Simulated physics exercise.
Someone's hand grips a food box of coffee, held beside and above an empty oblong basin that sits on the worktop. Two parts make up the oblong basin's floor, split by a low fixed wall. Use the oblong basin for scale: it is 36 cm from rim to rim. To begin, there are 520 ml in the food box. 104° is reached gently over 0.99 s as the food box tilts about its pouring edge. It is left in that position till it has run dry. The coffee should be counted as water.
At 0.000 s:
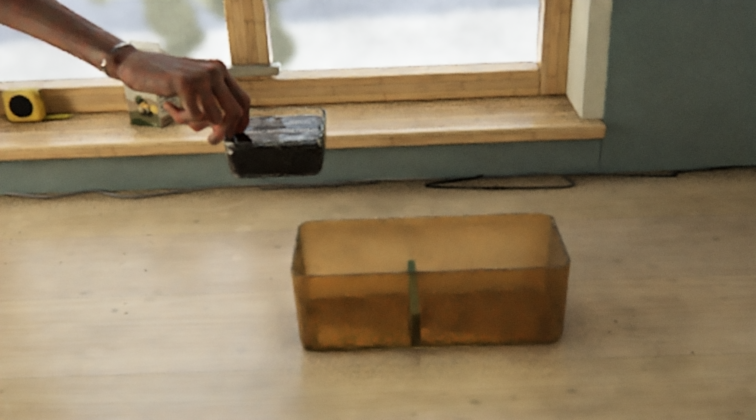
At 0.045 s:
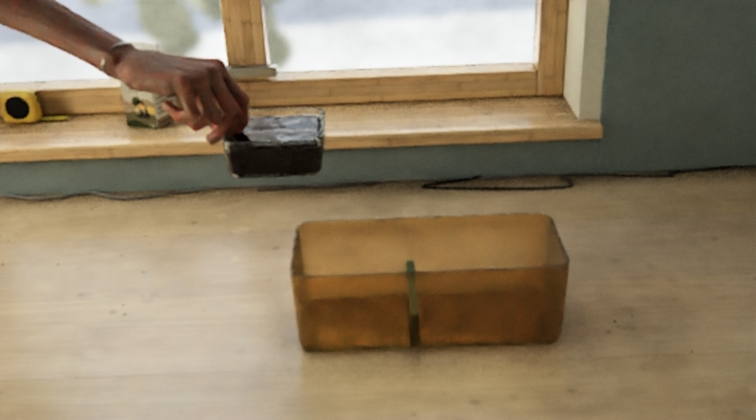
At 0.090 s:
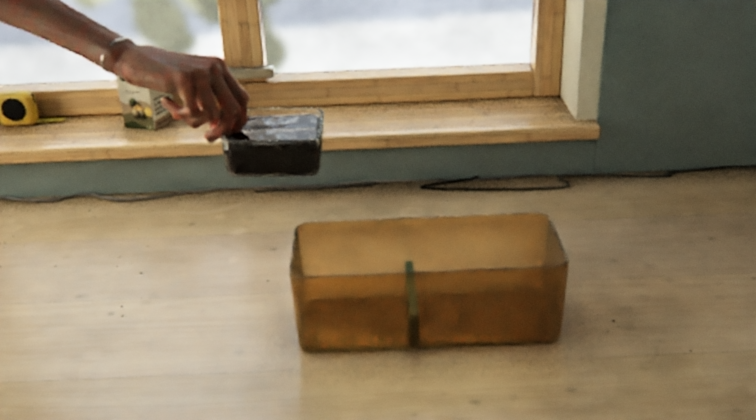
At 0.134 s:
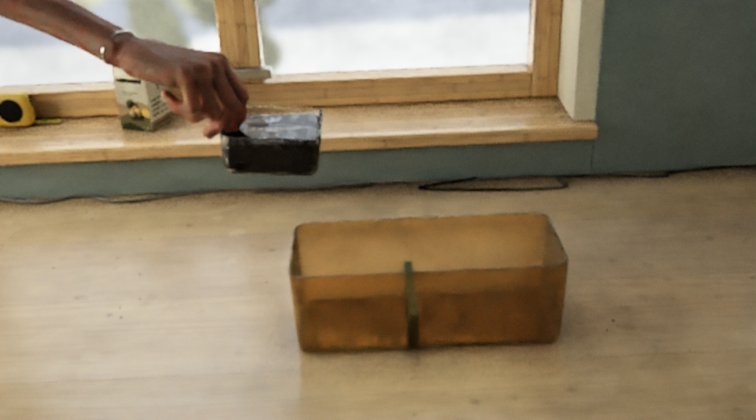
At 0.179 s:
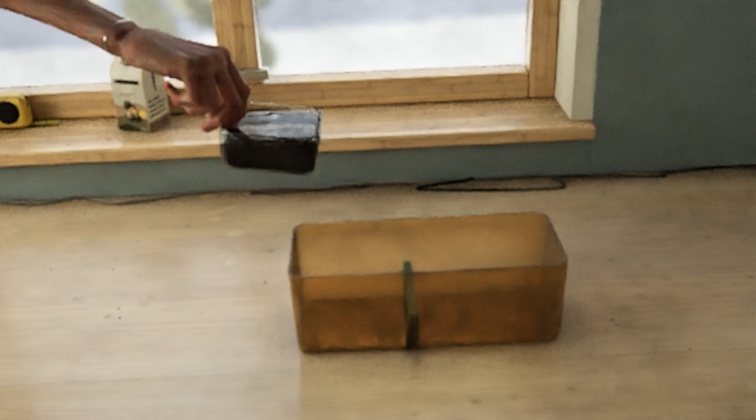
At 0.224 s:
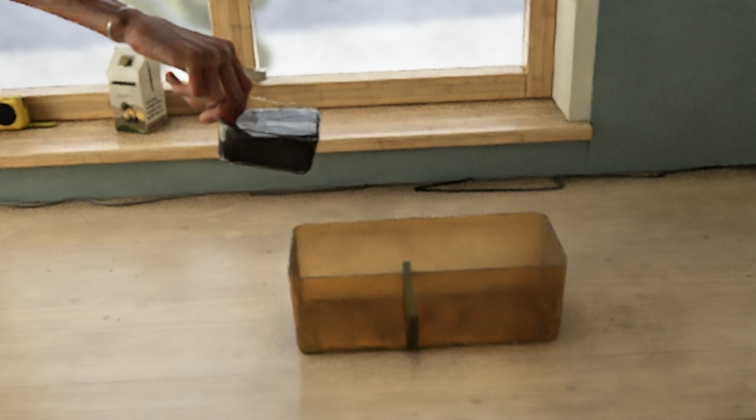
A hand holds a small dark container above an amber basin and slowly tilts it rightward.
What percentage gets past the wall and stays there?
About 59 per cent.
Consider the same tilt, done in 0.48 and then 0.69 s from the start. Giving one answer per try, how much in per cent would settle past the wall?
I'd say 65 percent on the first go, 70 percent on the next.
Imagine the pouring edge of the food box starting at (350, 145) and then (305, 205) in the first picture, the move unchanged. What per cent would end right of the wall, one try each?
In turn about 80 and 5 per cent.
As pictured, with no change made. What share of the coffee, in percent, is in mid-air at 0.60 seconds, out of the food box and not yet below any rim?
I'd say close to 54 per cent.
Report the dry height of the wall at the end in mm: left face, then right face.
Left roughly 44 mm; right roughly 42 mm.
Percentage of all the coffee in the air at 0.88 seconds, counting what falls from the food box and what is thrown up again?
10 per cent or so.
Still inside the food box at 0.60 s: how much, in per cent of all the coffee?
I'd put it near 34 percent.
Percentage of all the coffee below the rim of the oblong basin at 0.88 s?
86 %, more or less.
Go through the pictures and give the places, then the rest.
Tilt 0°; pouring edge (324, 124); surface from (232, 131) to (323, 127); the oblong basin's rim runs from (295, 249) to (561, 239); the wall's top is at (413, 286), in the first frame.
Tilt 1°; pouring edge (322, 125); surface from (231, 131) to (321, 127), in the second frame.
Tilt 2°; pouring edge (322, 125); surface from (230, 130) to (320, 126), in the third frame.
Tilt 5°; pouring edge (321, 125); surface from (229, 129) to (319, 125), in the fourth frame.
Tilt 8°; pouring edge (320, 125); surface from (227, 126) to (319, 123), in the fifth frame.
Tilt 13°; pouring edge (319, 126); surface from (225, 122) to (318, 121), in the sixth frame.
By 0.60 s the tilt is 70° and 35 per cent is still to pour, 11 is left of the wall and 0 right of it.
By 0.88 s the tilt is 101° and 4 per cent is still to pour, 25 is left of the wall and 60 right of it.
By 1.17 s the tilt is 104° and 0 per cent is still to pour, 39 is left of the wall and 59 right of it.
By 1.49 s the tilt is 104° and 0 per cent is still to pour, 39 is left of the wall and 59 right of it.
At rest 39 per cent lies left of the wall, 59 right of it and 2 outside.
